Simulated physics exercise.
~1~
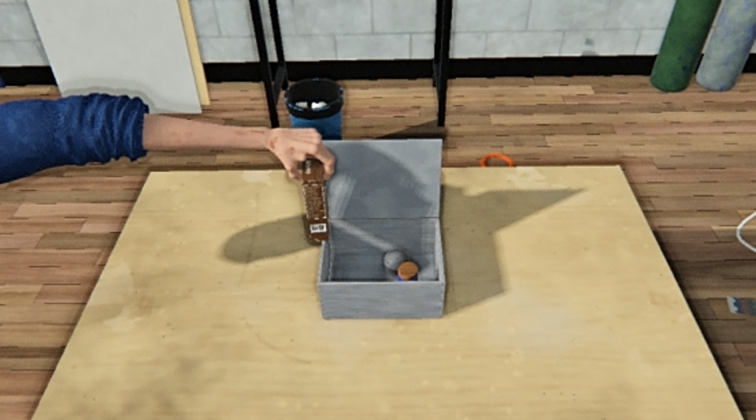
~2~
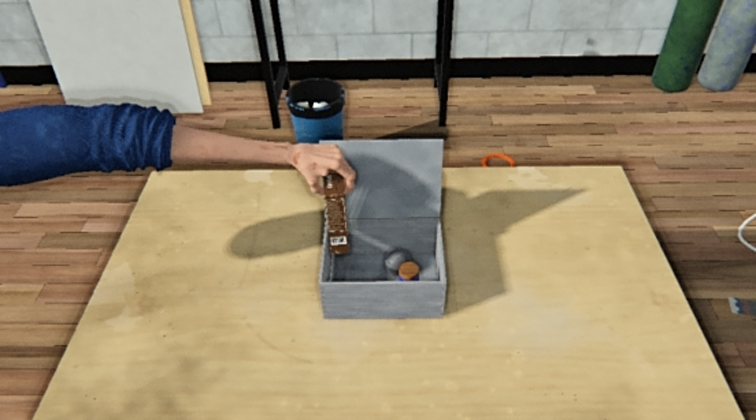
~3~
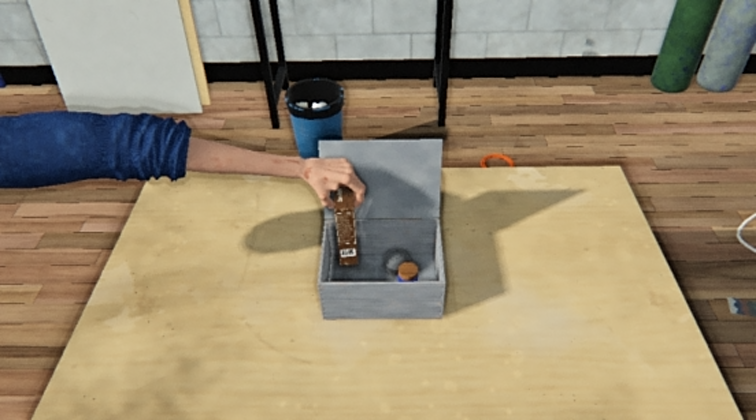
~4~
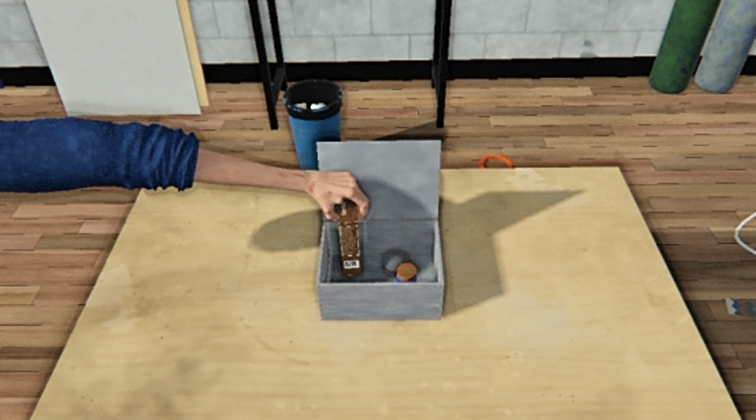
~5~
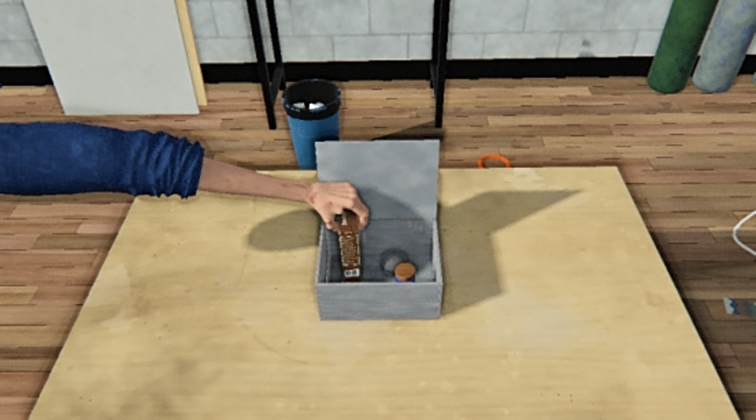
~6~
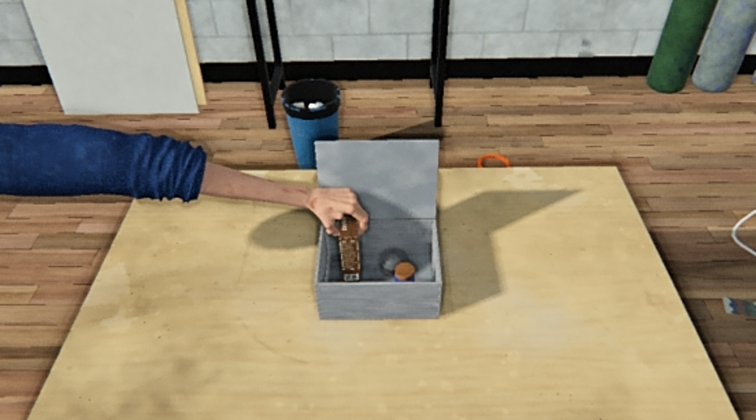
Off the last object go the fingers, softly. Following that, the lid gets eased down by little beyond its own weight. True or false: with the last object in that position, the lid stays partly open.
True.
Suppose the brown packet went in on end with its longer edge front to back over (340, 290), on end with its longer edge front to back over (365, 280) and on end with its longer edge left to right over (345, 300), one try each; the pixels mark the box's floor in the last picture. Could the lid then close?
So: First open, second open, third open.
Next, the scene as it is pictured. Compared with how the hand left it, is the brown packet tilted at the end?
Well, it stays just as set.
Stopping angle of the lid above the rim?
Around 65 degrees.
Then, 1.00 s past the last view, lid starting down.
Then, 1.30 s past the last view, lid 83° above the rim.
Then, 1.50 s past the last view, lid 68° above the rim.
Finally, lid 66° above the rim; all 3 still in place. Final places as the last picture's camera would see them, brown packet near (350, 250).
